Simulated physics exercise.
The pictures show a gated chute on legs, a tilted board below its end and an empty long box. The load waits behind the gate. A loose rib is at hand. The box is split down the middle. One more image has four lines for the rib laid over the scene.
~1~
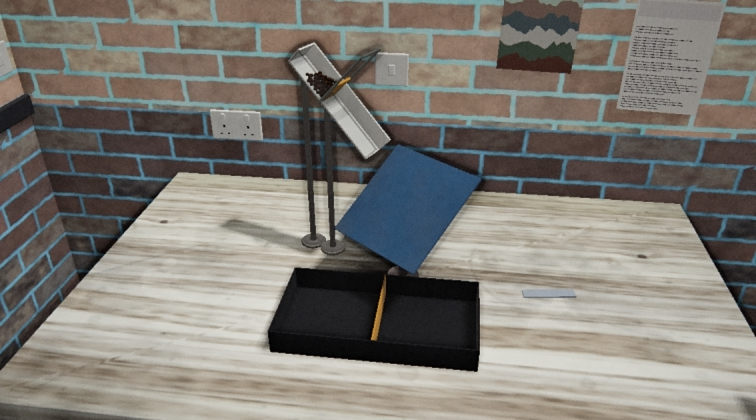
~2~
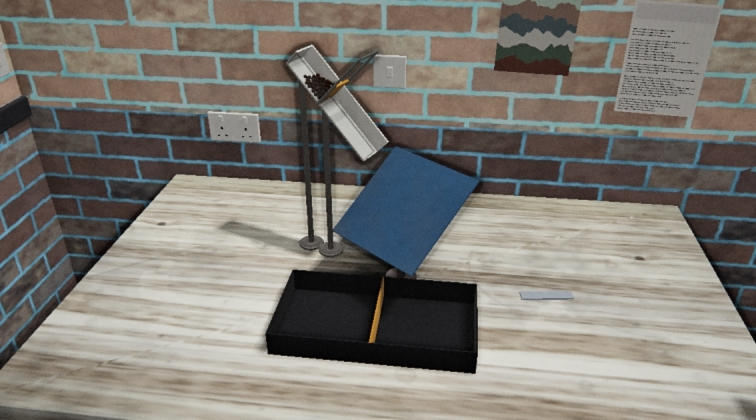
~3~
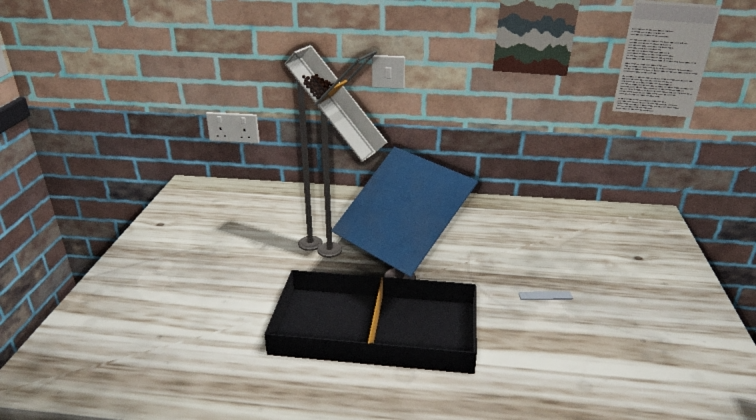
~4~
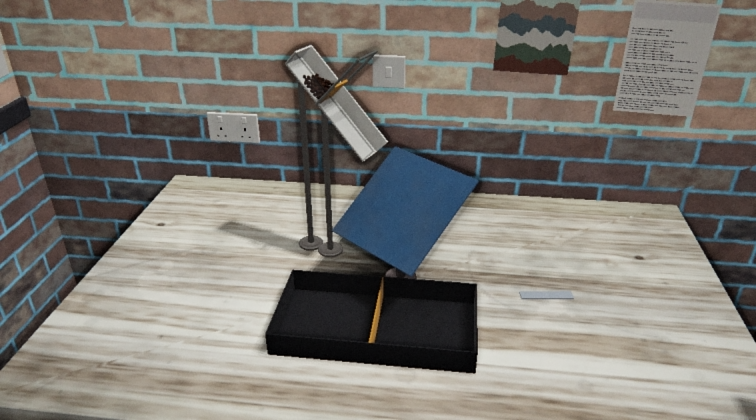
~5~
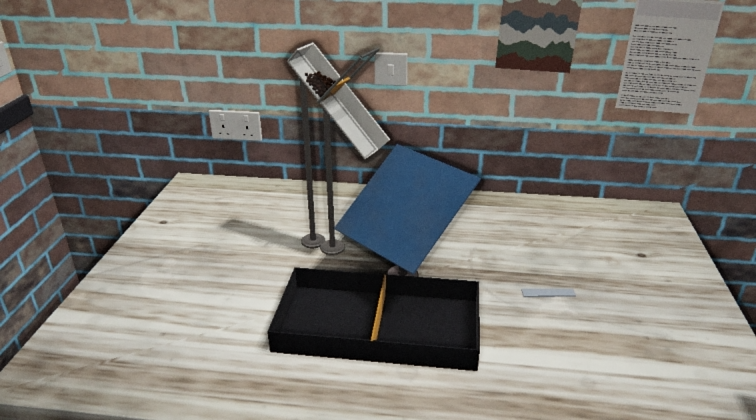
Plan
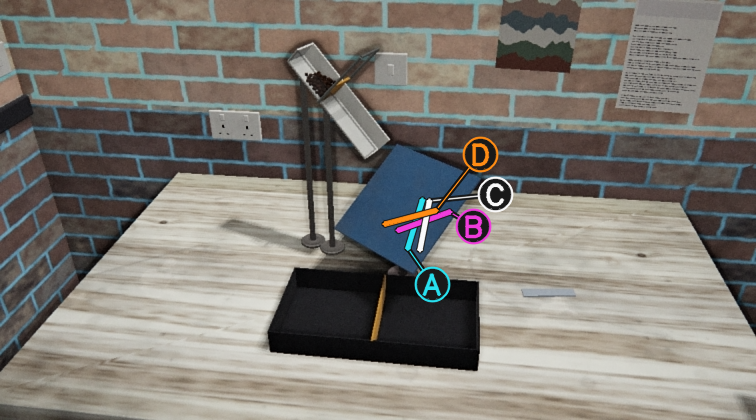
To begin with, small dark berries sit behind a closed gate in a sloping chute on legs, above a tilted blue board and an empty black box split down the middle. The view shifts very slightly and drifts back, while the berries, gate, board and box all stay still.
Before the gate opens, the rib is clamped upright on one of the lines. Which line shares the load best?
C beats the others.
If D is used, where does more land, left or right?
Left.
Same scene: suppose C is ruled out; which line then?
A.
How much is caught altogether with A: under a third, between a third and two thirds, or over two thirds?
Over two thirds.
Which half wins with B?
The left half.
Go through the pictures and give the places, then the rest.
Load behind the gate near (323, 82), allspice berries; lip of the chute near (373, 154), sloping fairly steeply, in the first picture.
Middle of the board near (403, 206), tilted fairly steeply; middle of its low edge near (369, 252); of its high edge near (435, 162), in the second picture.
Front corners of the box near (265, 334) and (476, 353); front end of its middle wall near (369, 343); gate still shut near (338, 86), in the third picture.
Middle of the load near (320, 84); lip near (370, 157), in the fourth picture.
Middle of the load near (322, 82); lip near (372, 154), in the fifth picture.
On the marked copy, line A from (422, 200) to (407, 248); line B from (449, 211) to (398, 230); line C from (429, 200) to (419, 249); line D from (435, 210) to (385, 224).
With A, of what is caught, close to two thirds in the left half, close to a third in the right.
With B, of what is caught, all but a few in the left half, only a few in the right.
With C, of what is caught, close to half in the left half, close to half in the right.
With D, of what is caught, all but a few in the left half, only a few in the right.
